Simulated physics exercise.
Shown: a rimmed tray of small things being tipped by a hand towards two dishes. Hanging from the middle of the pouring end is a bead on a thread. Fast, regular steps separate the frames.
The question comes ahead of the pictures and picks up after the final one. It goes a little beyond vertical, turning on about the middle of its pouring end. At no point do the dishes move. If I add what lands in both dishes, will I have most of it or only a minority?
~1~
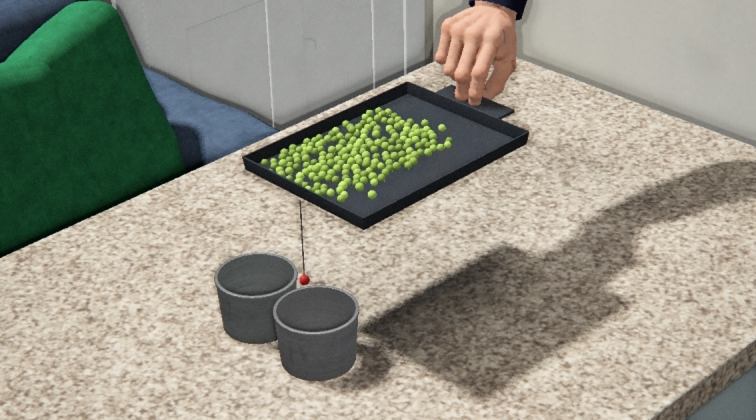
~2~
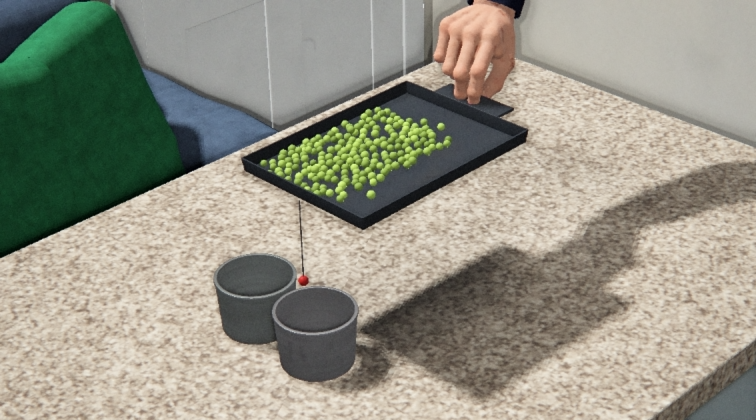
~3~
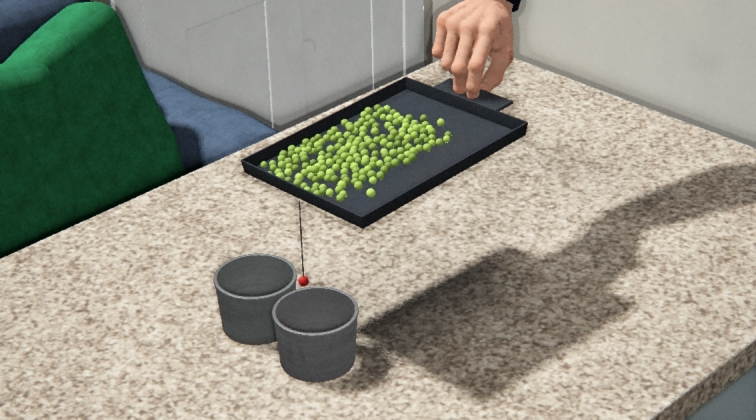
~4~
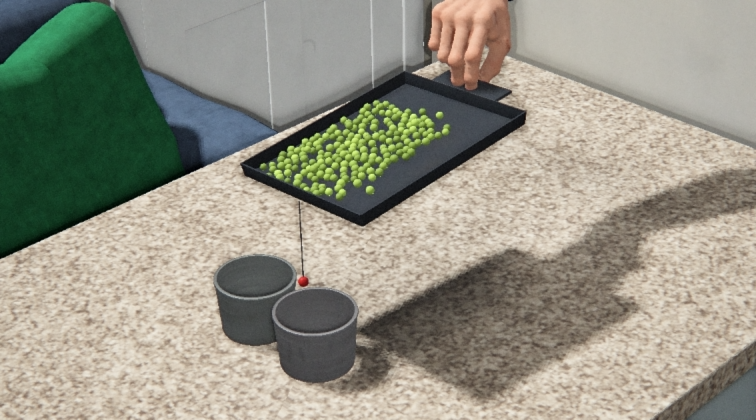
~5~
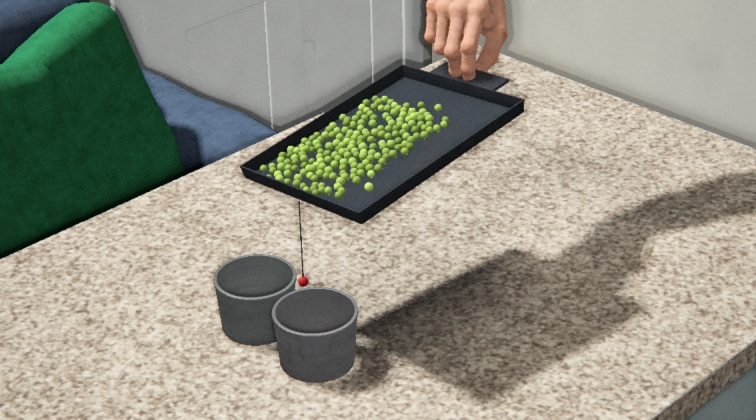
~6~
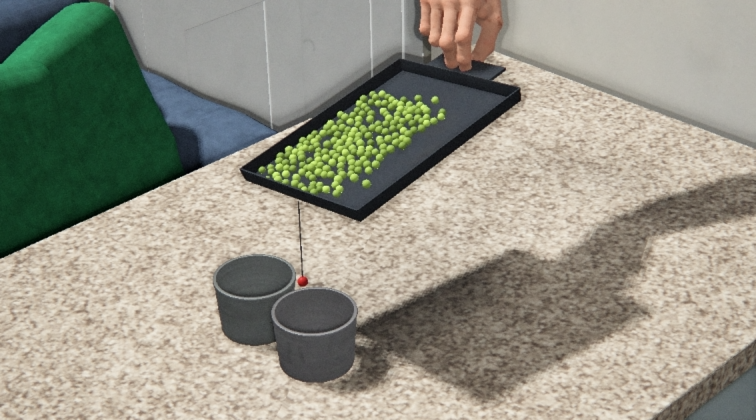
You will have most of it.
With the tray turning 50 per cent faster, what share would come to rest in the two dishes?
Roughly 70 in a hundred.
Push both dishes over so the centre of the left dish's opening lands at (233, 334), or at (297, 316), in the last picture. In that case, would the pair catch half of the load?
Held in all, by try: A smaller portion, then a smaller portion.
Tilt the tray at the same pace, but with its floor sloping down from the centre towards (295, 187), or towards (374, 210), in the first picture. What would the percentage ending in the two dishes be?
About 60 % and about 30 %.
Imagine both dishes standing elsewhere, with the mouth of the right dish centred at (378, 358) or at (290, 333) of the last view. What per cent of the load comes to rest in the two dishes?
Trial 1 around 0 percent, trial 2 around 10 percent.
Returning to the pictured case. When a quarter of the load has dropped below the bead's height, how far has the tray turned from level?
105 degrees.
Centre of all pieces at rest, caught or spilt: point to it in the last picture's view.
Close to (257, 314) in the last picture.
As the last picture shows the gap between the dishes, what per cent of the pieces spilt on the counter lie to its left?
Share to the left: Near 70 per cent.
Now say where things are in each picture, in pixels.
Corners of the pouring end at (245, 157) and (364, 216), level; middle of the load at (354, 154), dried peas; left dish at (227, 310); right dish at (287, 347); bead on its thread at (304, 280), in the first picture.
Corners of the pouring end at (244, 158) and (363, 216), level; middle of the load at (353, 154), in the second picture.
Corners of the pouring end at (244, 160) and (362, 215), tipped barely, lowest at the left corner; middle of the load at (353, 153), in the third picture.
Corners of the pouring end at (243, 163) and (361, 213), tipped a little, lowest at the left corner; middle of the load at (352, 151), in the fourth picture.
Corners of the pouring end at (243, 166) and (359, 211), tipped a little, lowest at the left corner; middle of the load at (351, 148), in the fifth picture.
Corners of the pouring end at (242, 168) and (357, 209), tipped a little, lowest at the left corner; middle of the load at (349, 145); left dish at (226, 312); right dish at (285, 348), in the sixth picture.
Soon, tray tipped steeply; all on the tray.
A while on, tray tipped right over; nearly all on the tray; a stray few outside both.
Towards the end, tray tipped past a quarter turn; a stray few in the right dish; about two thirds in the left dish; about a quarter outside both.
Finally, tray tipped past a quarter turn; a stray few in the right dish; about two thirds in the left dish; about a quarter outside both.
